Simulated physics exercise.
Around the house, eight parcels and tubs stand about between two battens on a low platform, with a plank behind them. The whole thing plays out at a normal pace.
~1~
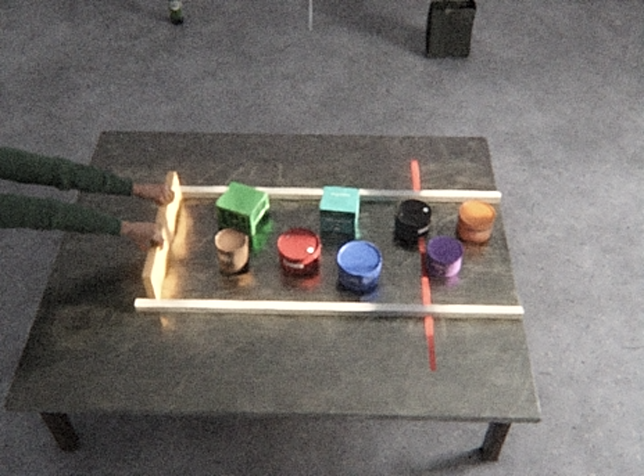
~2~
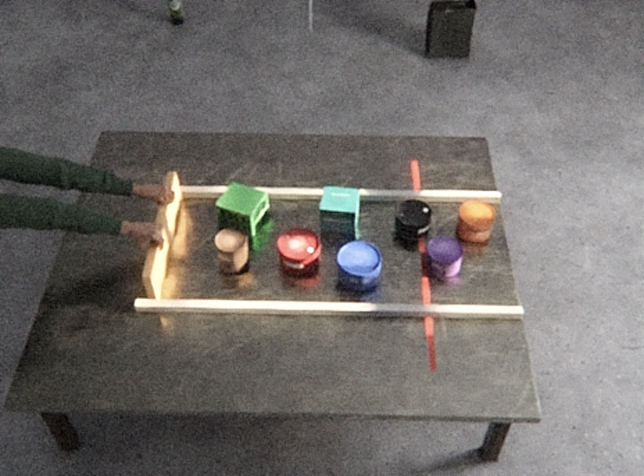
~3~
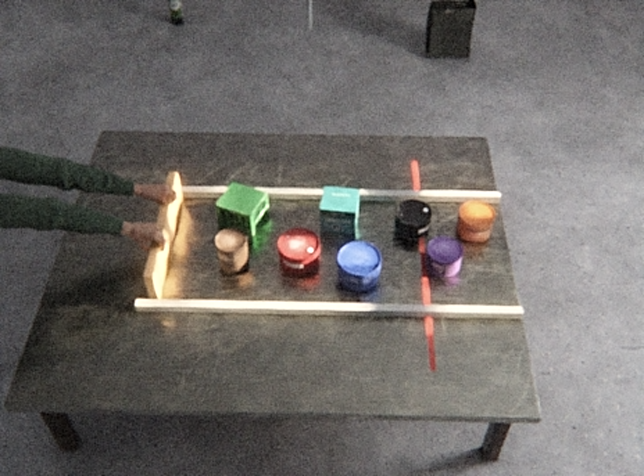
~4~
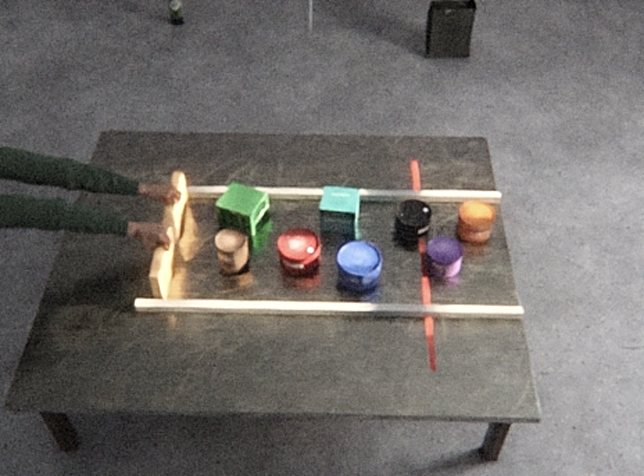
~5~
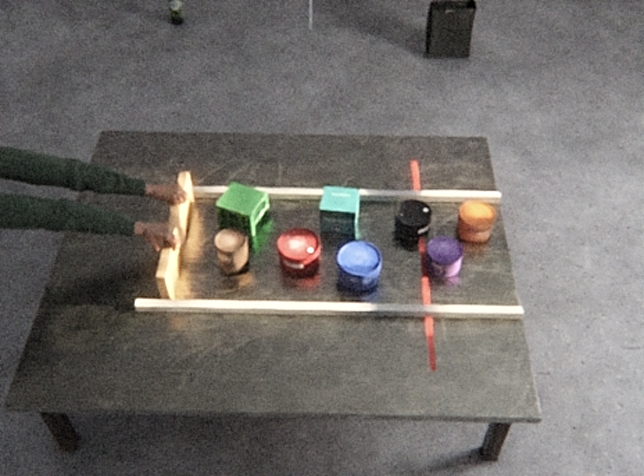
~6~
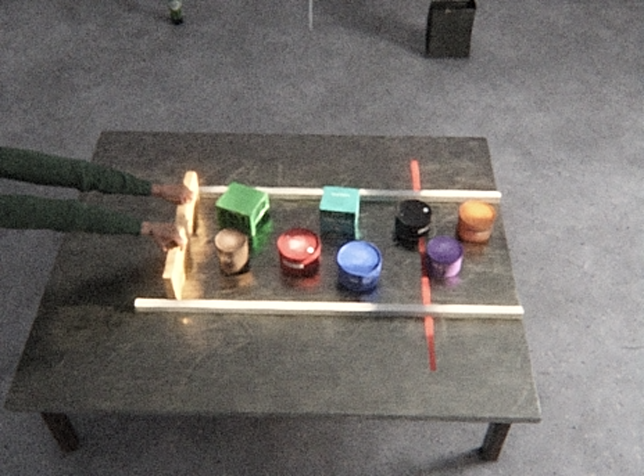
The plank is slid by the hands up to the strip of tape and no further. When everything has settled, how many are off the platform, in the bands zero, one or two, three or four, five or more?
Off the platform: One or two.
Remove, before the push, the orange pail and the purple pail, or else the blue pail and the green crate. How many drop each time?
Counts - first: 1; second: 1.
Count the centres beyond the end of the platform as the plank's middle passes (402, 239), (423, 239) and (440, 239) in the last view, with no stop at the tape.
1, 2 and 2.
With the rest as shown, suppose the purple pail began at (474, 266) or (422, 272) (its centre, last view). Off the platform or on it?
Place by place, it stays put; stays put.
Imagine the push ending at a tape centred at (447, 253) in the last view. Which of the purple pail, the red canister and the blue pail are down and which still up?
Outcome - purple pail: It stays up there; red canister: It stays up there; blue pail: It stays up there.
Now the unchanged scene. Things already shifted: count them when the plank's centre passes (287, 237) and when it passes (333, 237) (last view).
5 at one spot and 6 at the other.
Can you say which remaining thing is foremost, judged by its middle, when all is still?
It's the turquoise box that is foremost.
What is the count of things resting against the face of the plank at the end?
3.
Soon after, none off yet; orange pail at rest near (475, 222); purple pail at rest near (444, 257); black canister at rest near (413, 219).
By the end, the number that fall off is one or two; fallen, black canister and orange pail.
